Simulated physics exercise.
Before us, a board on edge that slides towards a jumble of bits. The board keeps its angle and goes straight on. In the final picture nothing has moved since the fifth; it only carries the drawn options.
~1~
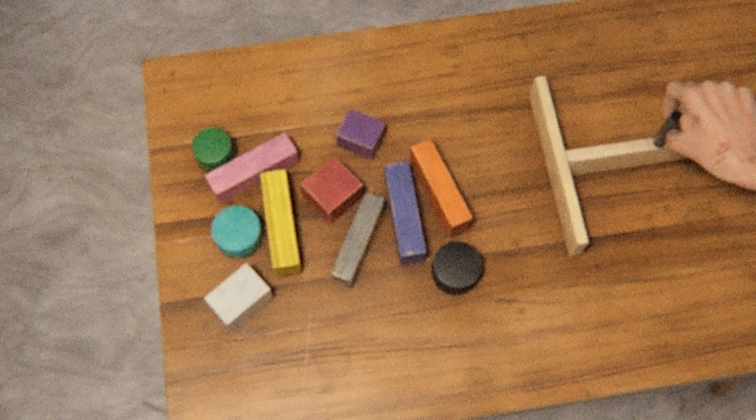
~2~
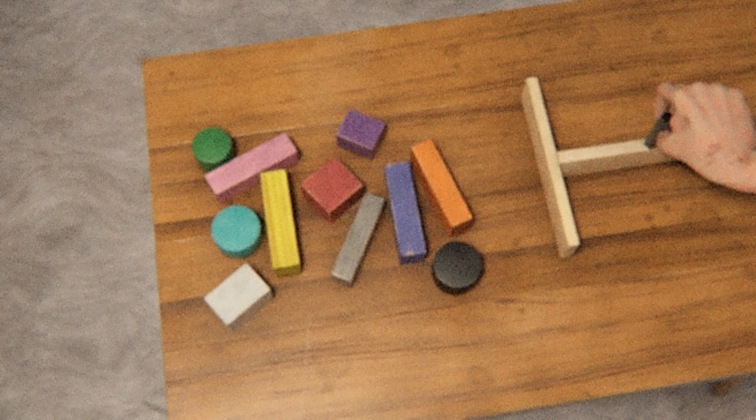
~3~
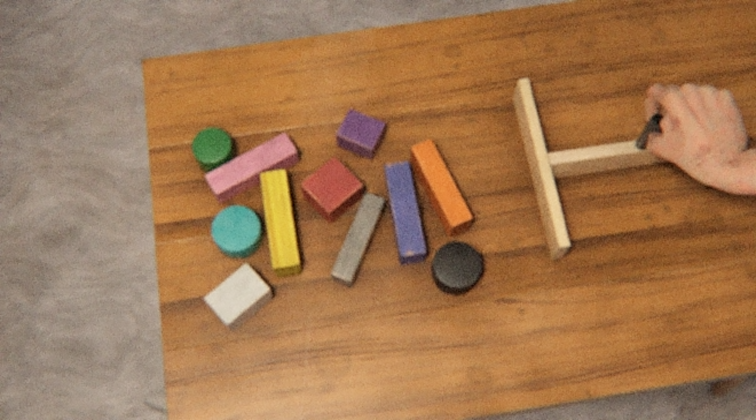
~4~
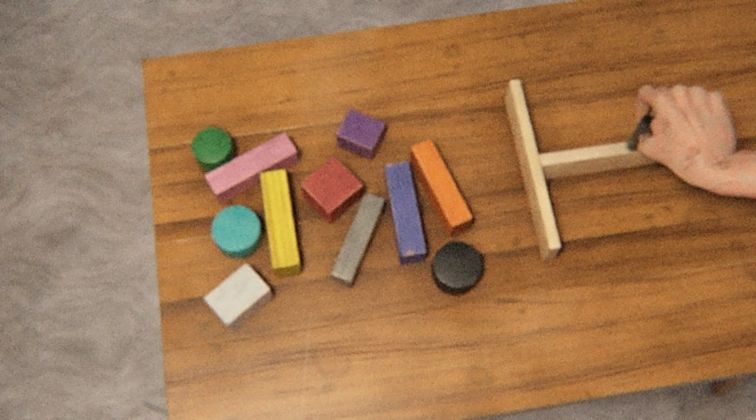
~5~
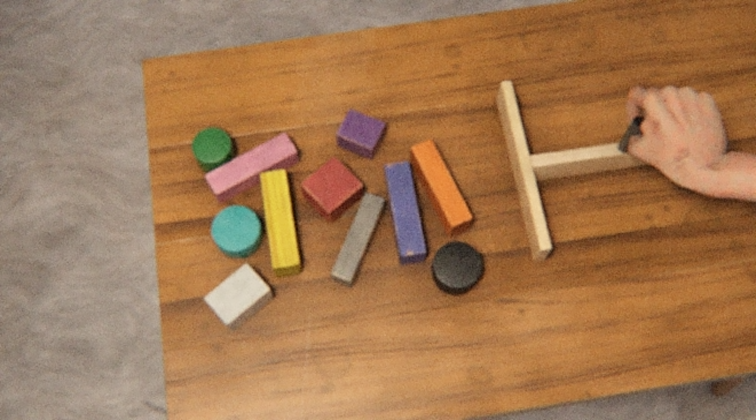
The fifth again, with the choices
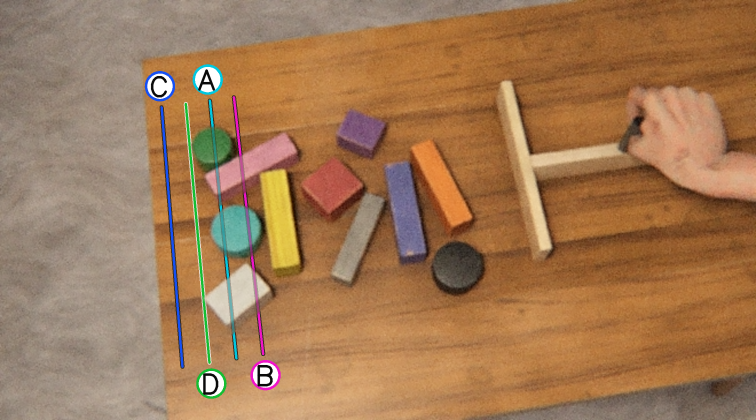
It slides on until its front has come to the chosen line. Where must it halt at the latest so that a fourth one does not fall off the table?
Up to line B.
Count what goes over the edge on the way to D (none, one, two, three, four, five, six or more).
By then, six or more.
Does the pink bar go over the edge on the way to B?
No.
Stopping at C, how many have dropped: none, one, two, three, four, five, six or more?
By then, six or more.
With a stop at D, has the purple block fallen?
No.
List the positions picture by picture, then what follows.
The first frame shows board (561, 157); yellow stick (281, 223); grey bar (358, 240).
The second frame shows board (552, 158); orange stick (441, 188).
The third frame shows board (543, 159); purple block (361, 134).
The fourth frame shows board (534, 161); green tin (214, 151).
The fifth frame shows board (526, 162); blue bar (405, 213); turquoise tin (238, 232); white block (239, 298).
On the marked copy, A at (222, 222); B at (248, 218); C at (171, 230); D at (197, 226).
With B. Early on, board (426, 177); black tin (414, 285); grey bar (353, 242).
Further on, board (327, 191); turquoise tin (189, 253); white block (219, 310).
At the end, board (248, 203); yellow stick over the edge; turquoise tin over the edge; two fallen.
As for the rest, A drops six; C drops nine; D drops seven.
